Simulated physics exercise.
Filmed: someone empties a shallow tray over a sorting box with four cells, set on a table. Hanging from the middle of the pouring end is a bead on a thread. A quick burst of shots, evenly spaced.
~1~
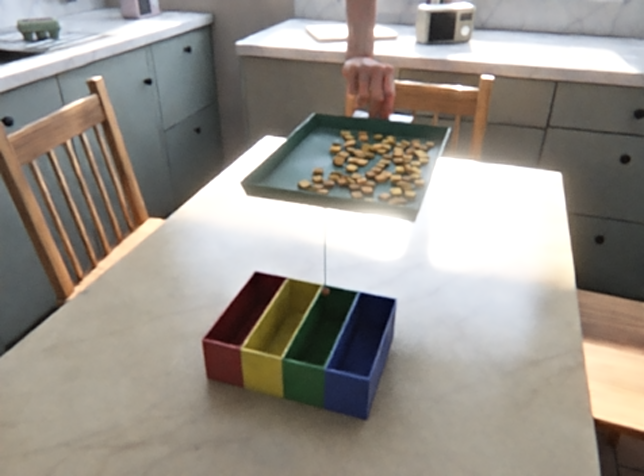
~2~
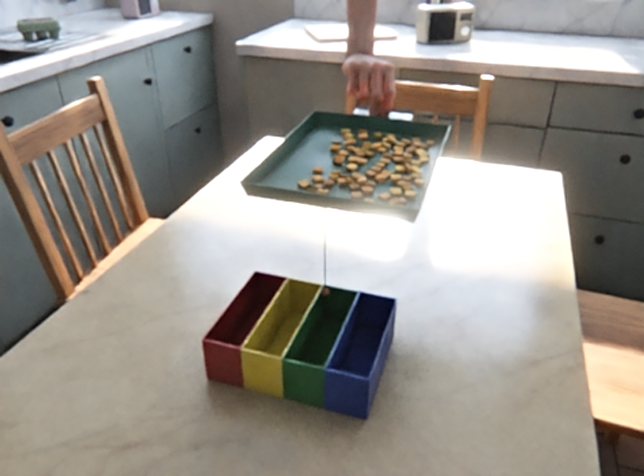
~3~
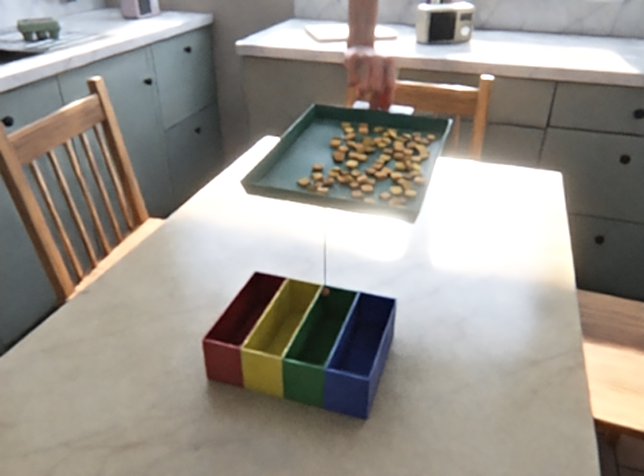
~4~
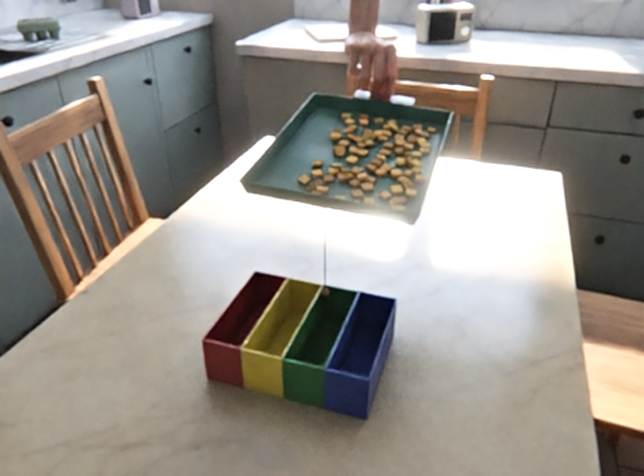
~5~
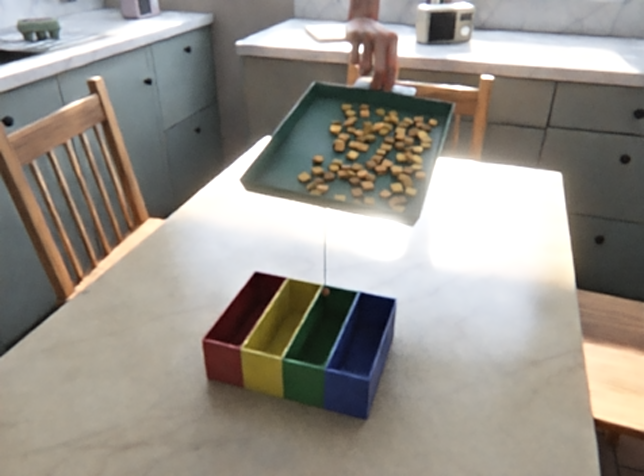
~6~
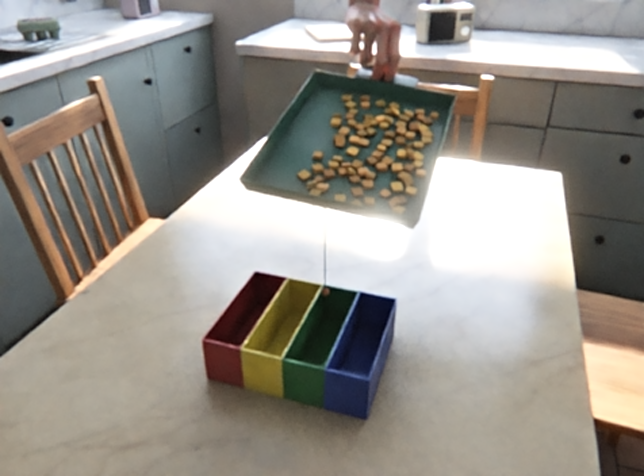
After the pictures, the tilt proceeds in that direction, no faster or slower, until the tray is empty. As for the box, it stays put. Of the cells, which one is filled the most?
The blue cell is filled the most.
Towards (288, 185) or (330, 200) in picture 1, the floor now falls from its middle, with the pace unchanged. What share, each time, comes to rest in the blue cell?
Roughly 0 % in the first case and 30 % in the second.
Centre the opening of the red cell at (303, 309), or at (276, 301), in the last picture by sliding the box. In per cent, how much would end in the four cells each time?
It would be roughly 100 per cent for the first and roughly 90 per cent for the second.
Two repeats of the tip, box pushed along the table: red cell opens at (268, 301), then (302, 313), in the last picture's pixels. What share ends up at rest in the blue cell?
First position: Some 50 %; second position: Some 20 %.
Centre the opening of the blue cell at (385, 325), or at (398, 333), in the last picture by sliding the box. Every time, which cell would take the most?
The first placing favours blue, while the second favours the blue one.
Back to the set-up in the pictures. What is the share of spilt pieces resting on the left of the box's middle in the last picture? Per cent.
0 %, near enough.
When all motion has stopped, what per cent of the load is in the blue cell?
That part is close to 40 percent of the load.
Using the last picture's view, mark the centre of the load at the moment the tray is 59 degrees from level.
About (383, 173).
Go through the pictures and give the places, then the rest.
Corners of the pouring end (245, 181) and (416, 206), level; middle of the load (380, 166), cereal squares; bead on its thread (325, 292); red cell (223, 360); yellow cell (262, 370); green cell (303, 380); blue cell (346, 391), in the first picture.
Corners of the pouring end (245, 181) and (416, 207), level; middle of the load (380, 165), in the second picture.
Corners of the pouring end (245, 180) and (416, 208), tipped barely, lowest at the right corner; middle of the load (380, 162), in the third picture.
Corners of the pouring end (245, 179) and (416, 211), tipped a little, lowest at the right corner; middle of the load (381, 158), in the fourth picture.
Corners of the pouring end (245, 178) and (416, 213), tipped a little, lowest at the right corner; middle of the load (381, 153), in the fifth picture.
Corners of the pouring end (245, 177) and (416, 215), tipped a little, lowest at the right corner; middle of the load (382, 148); red cell (223, 360); yellow cell (262, 370); green cell (303, 380); blue cell (346, 391), in the sixth picture.
Just after the last frame, tray tipped steeply; every one on the tray.
A moment on, tray tipped right over; roughly a third on the tray; roughly a quarter in the blue cell; about a tenth in the green cell; roughly half falling or outside the box.
Further on, tray tipped past a quarter turn; roughly a third in the blue cell; about a tenth in the green cell; roughly half falling or outside the box.
When it is over, tray tipped past a quarter turn; roughly a third in the blue cell; about a tenth in the green cell; not one in the yellow cell; not one in the red cell; roughly half outside the box.
